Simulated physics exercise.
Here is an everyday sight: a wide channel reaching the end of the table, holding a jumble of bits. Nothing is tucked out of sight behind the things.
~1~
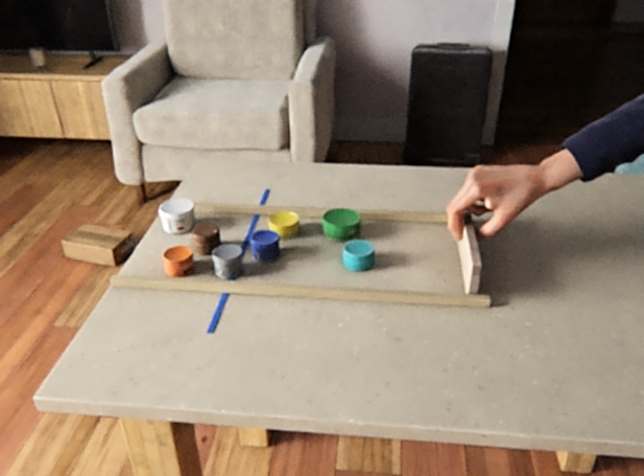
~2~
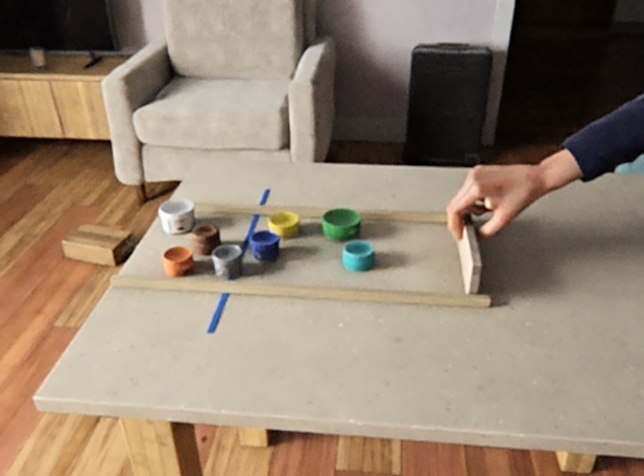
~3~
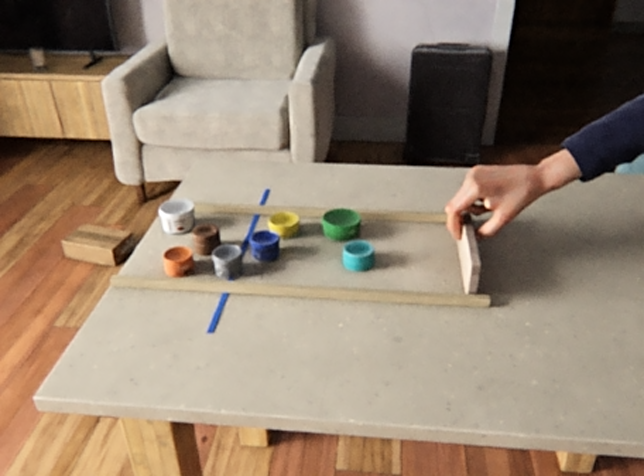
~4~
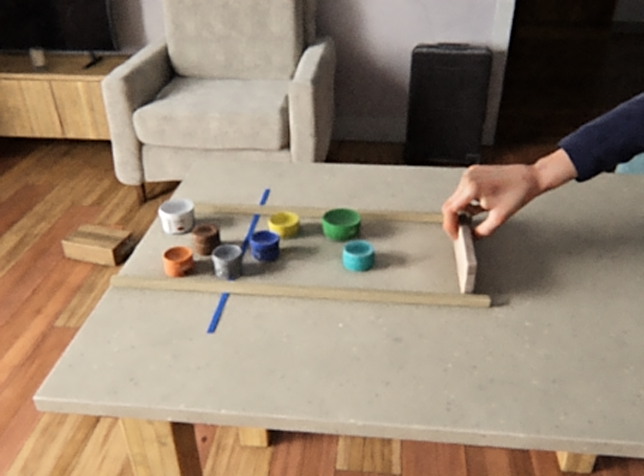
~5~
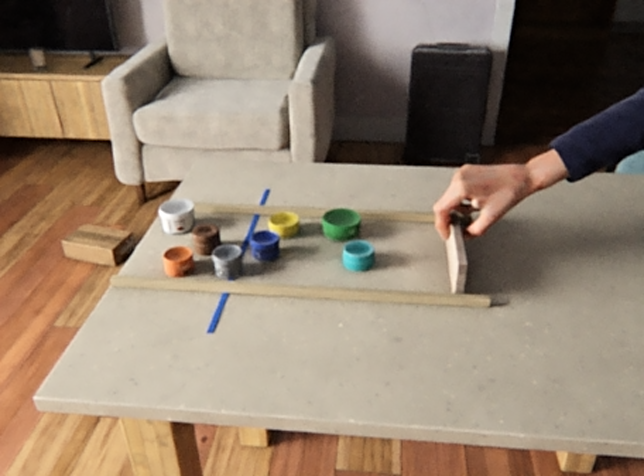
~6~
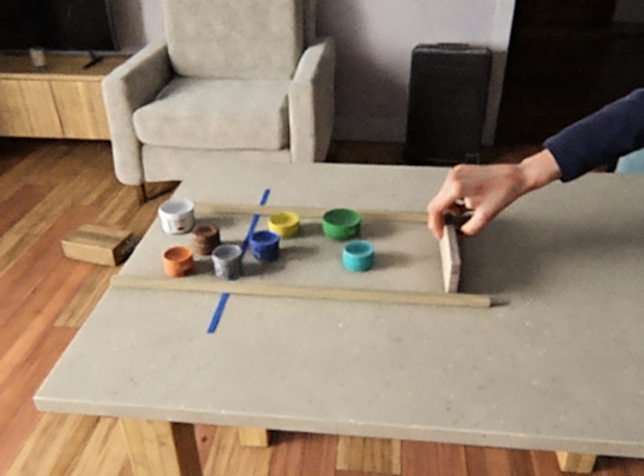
We see small colourful containers scattered between two wooden rails on a table crossed by blue tape. A hand at the right holds a board upright, almost still at first, then slides it slightly left while the containers stay put.
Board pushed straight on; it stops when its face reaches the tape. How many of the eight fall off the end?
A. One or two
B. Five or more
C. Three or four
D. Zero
Option D: Zero.
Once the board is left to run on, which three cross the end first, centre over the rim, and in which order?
Sequence, earliest first: The white pot; the brown lid; the yellow pot.
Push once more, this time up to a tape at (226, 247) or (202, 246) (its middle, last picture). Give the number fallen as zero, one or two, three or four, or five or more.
Going through them one at a time, I'd put it at zero and then one or two.
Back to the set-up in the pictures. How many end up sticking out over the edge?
The number overhanging is 0.
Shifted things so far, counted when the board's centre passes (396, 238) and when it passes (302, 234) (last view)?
Moved so far: 0, later 4.
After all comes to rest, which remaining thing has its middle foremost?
It's the white pot that ends nearest.
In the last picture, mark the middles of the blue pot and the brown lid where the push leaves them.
Final centres, first then second: (203, 239), (178, 235).
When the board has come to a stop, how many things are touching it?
Number in contact with it: 3.
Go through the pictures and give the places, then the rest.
In the first picture, white pot (178, 217); orange tub (179, 262); brown lid (207, 239); board (467, 241); tape (244, 247).
In the second picture, orange tub (179, 262); blue pot (265, 247).
In the third picture, brown lid (207, 240); green tin (342, 225).
In the fourth picture, white pot (178, 217); grey tin (229, 262).
In the fifth picture, orange tub (179, 262); board (454, 241).
In the sixth picture, white pot (178, 217); orange tub (179, 262); brown lid (207, 240); board (447, 240); tape (244, 247).
Soon after, none off yet; white pot at rest near (178, 217); orange tub at rest near (179, 262); brown lid at rest near (207, 240).
In the end, the number that fall off is zero.
